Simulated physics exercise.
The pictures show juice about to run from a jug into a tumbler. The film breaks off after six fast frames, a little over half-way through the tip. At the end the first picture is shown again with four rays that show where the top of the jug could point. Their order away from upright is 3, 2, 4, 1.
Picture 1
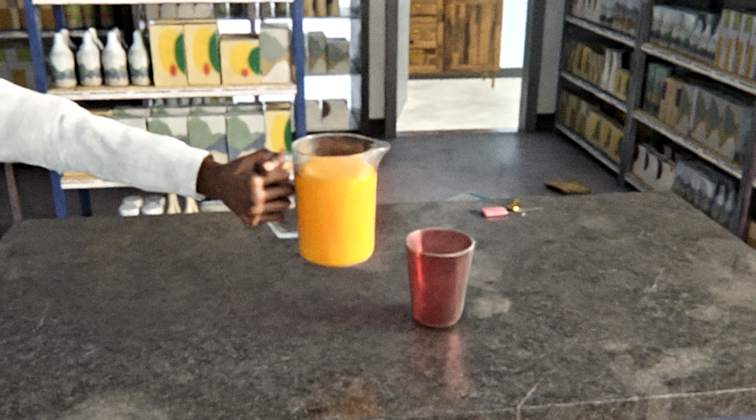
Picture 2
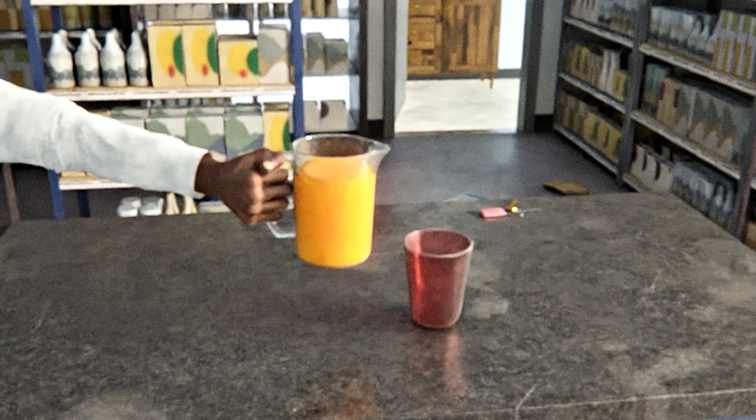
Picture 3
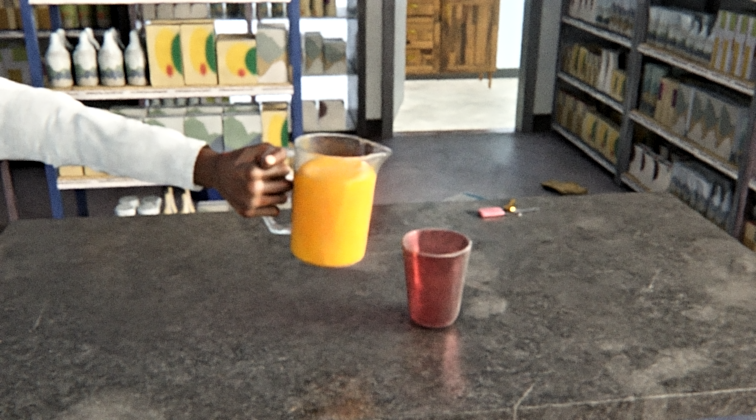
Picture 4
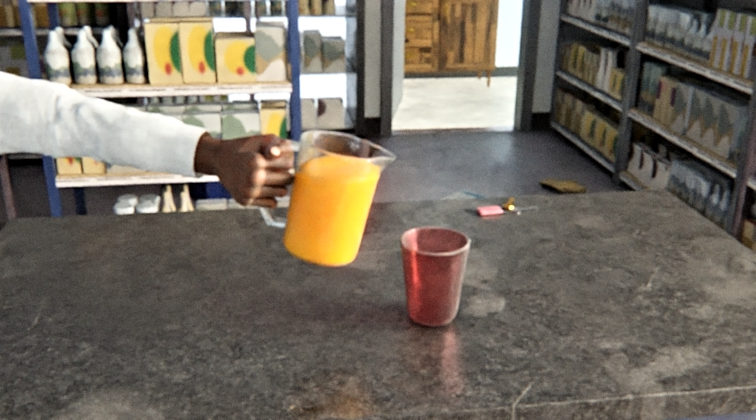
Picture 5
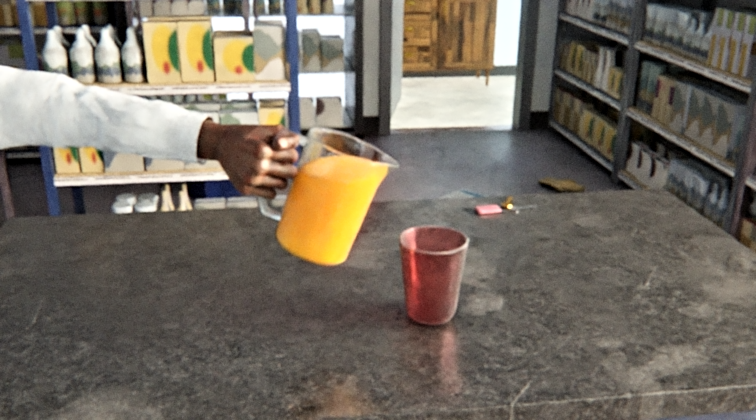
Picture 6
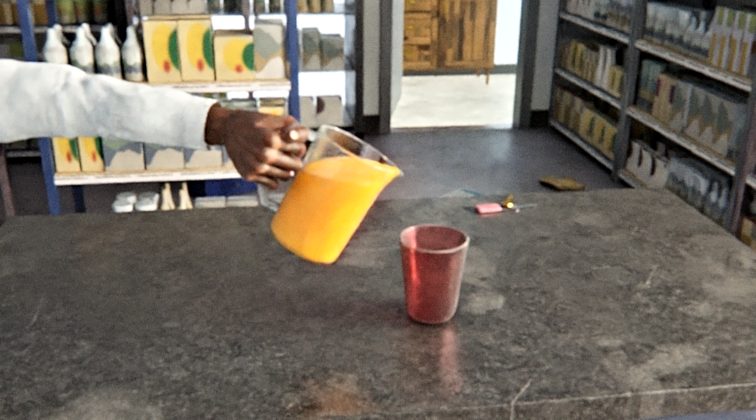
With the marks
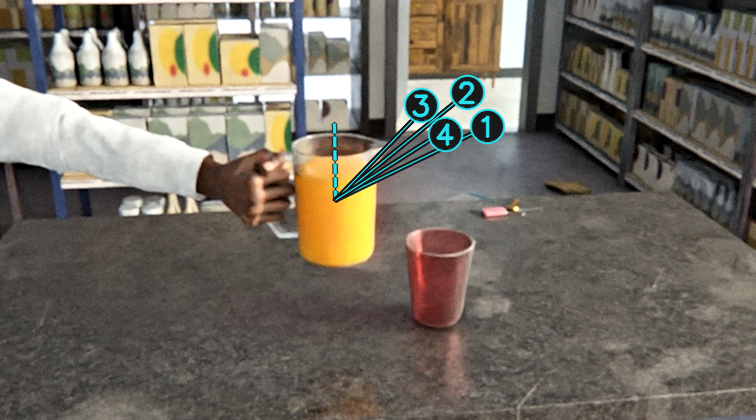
In a storeroom lined with shelves, a hand held a clear jug of orange juice above a dark countertop, then steadily tilted it to the right near a red tumbler, with no juice leaving the jug.
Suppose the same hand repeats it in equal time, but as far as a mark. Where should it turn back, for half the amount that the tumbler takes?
Go for 4.
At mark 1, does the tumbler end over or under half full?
Over half.
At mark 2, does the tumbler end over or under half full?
Under half.
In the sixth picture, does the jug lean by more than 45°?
No, it does not.
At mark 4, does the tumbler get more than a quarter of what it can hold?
Yes, clearly.
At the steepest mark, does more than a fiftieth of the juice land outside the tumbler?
No, it does not.
On the marked copy, 1 at (472, 133); 2 at (454, 103); 3 at (412, 120); 4 at (428, 140).
With 1, the tumbler ends with about 68 % of what it can hold.
With 2, the tumbler ends with about 33 % of what it can hold.
With 3, the tumbler ends with about 20 % of what it can hold.
With 4, the tumbler ends with about 49 % of what it can hold.
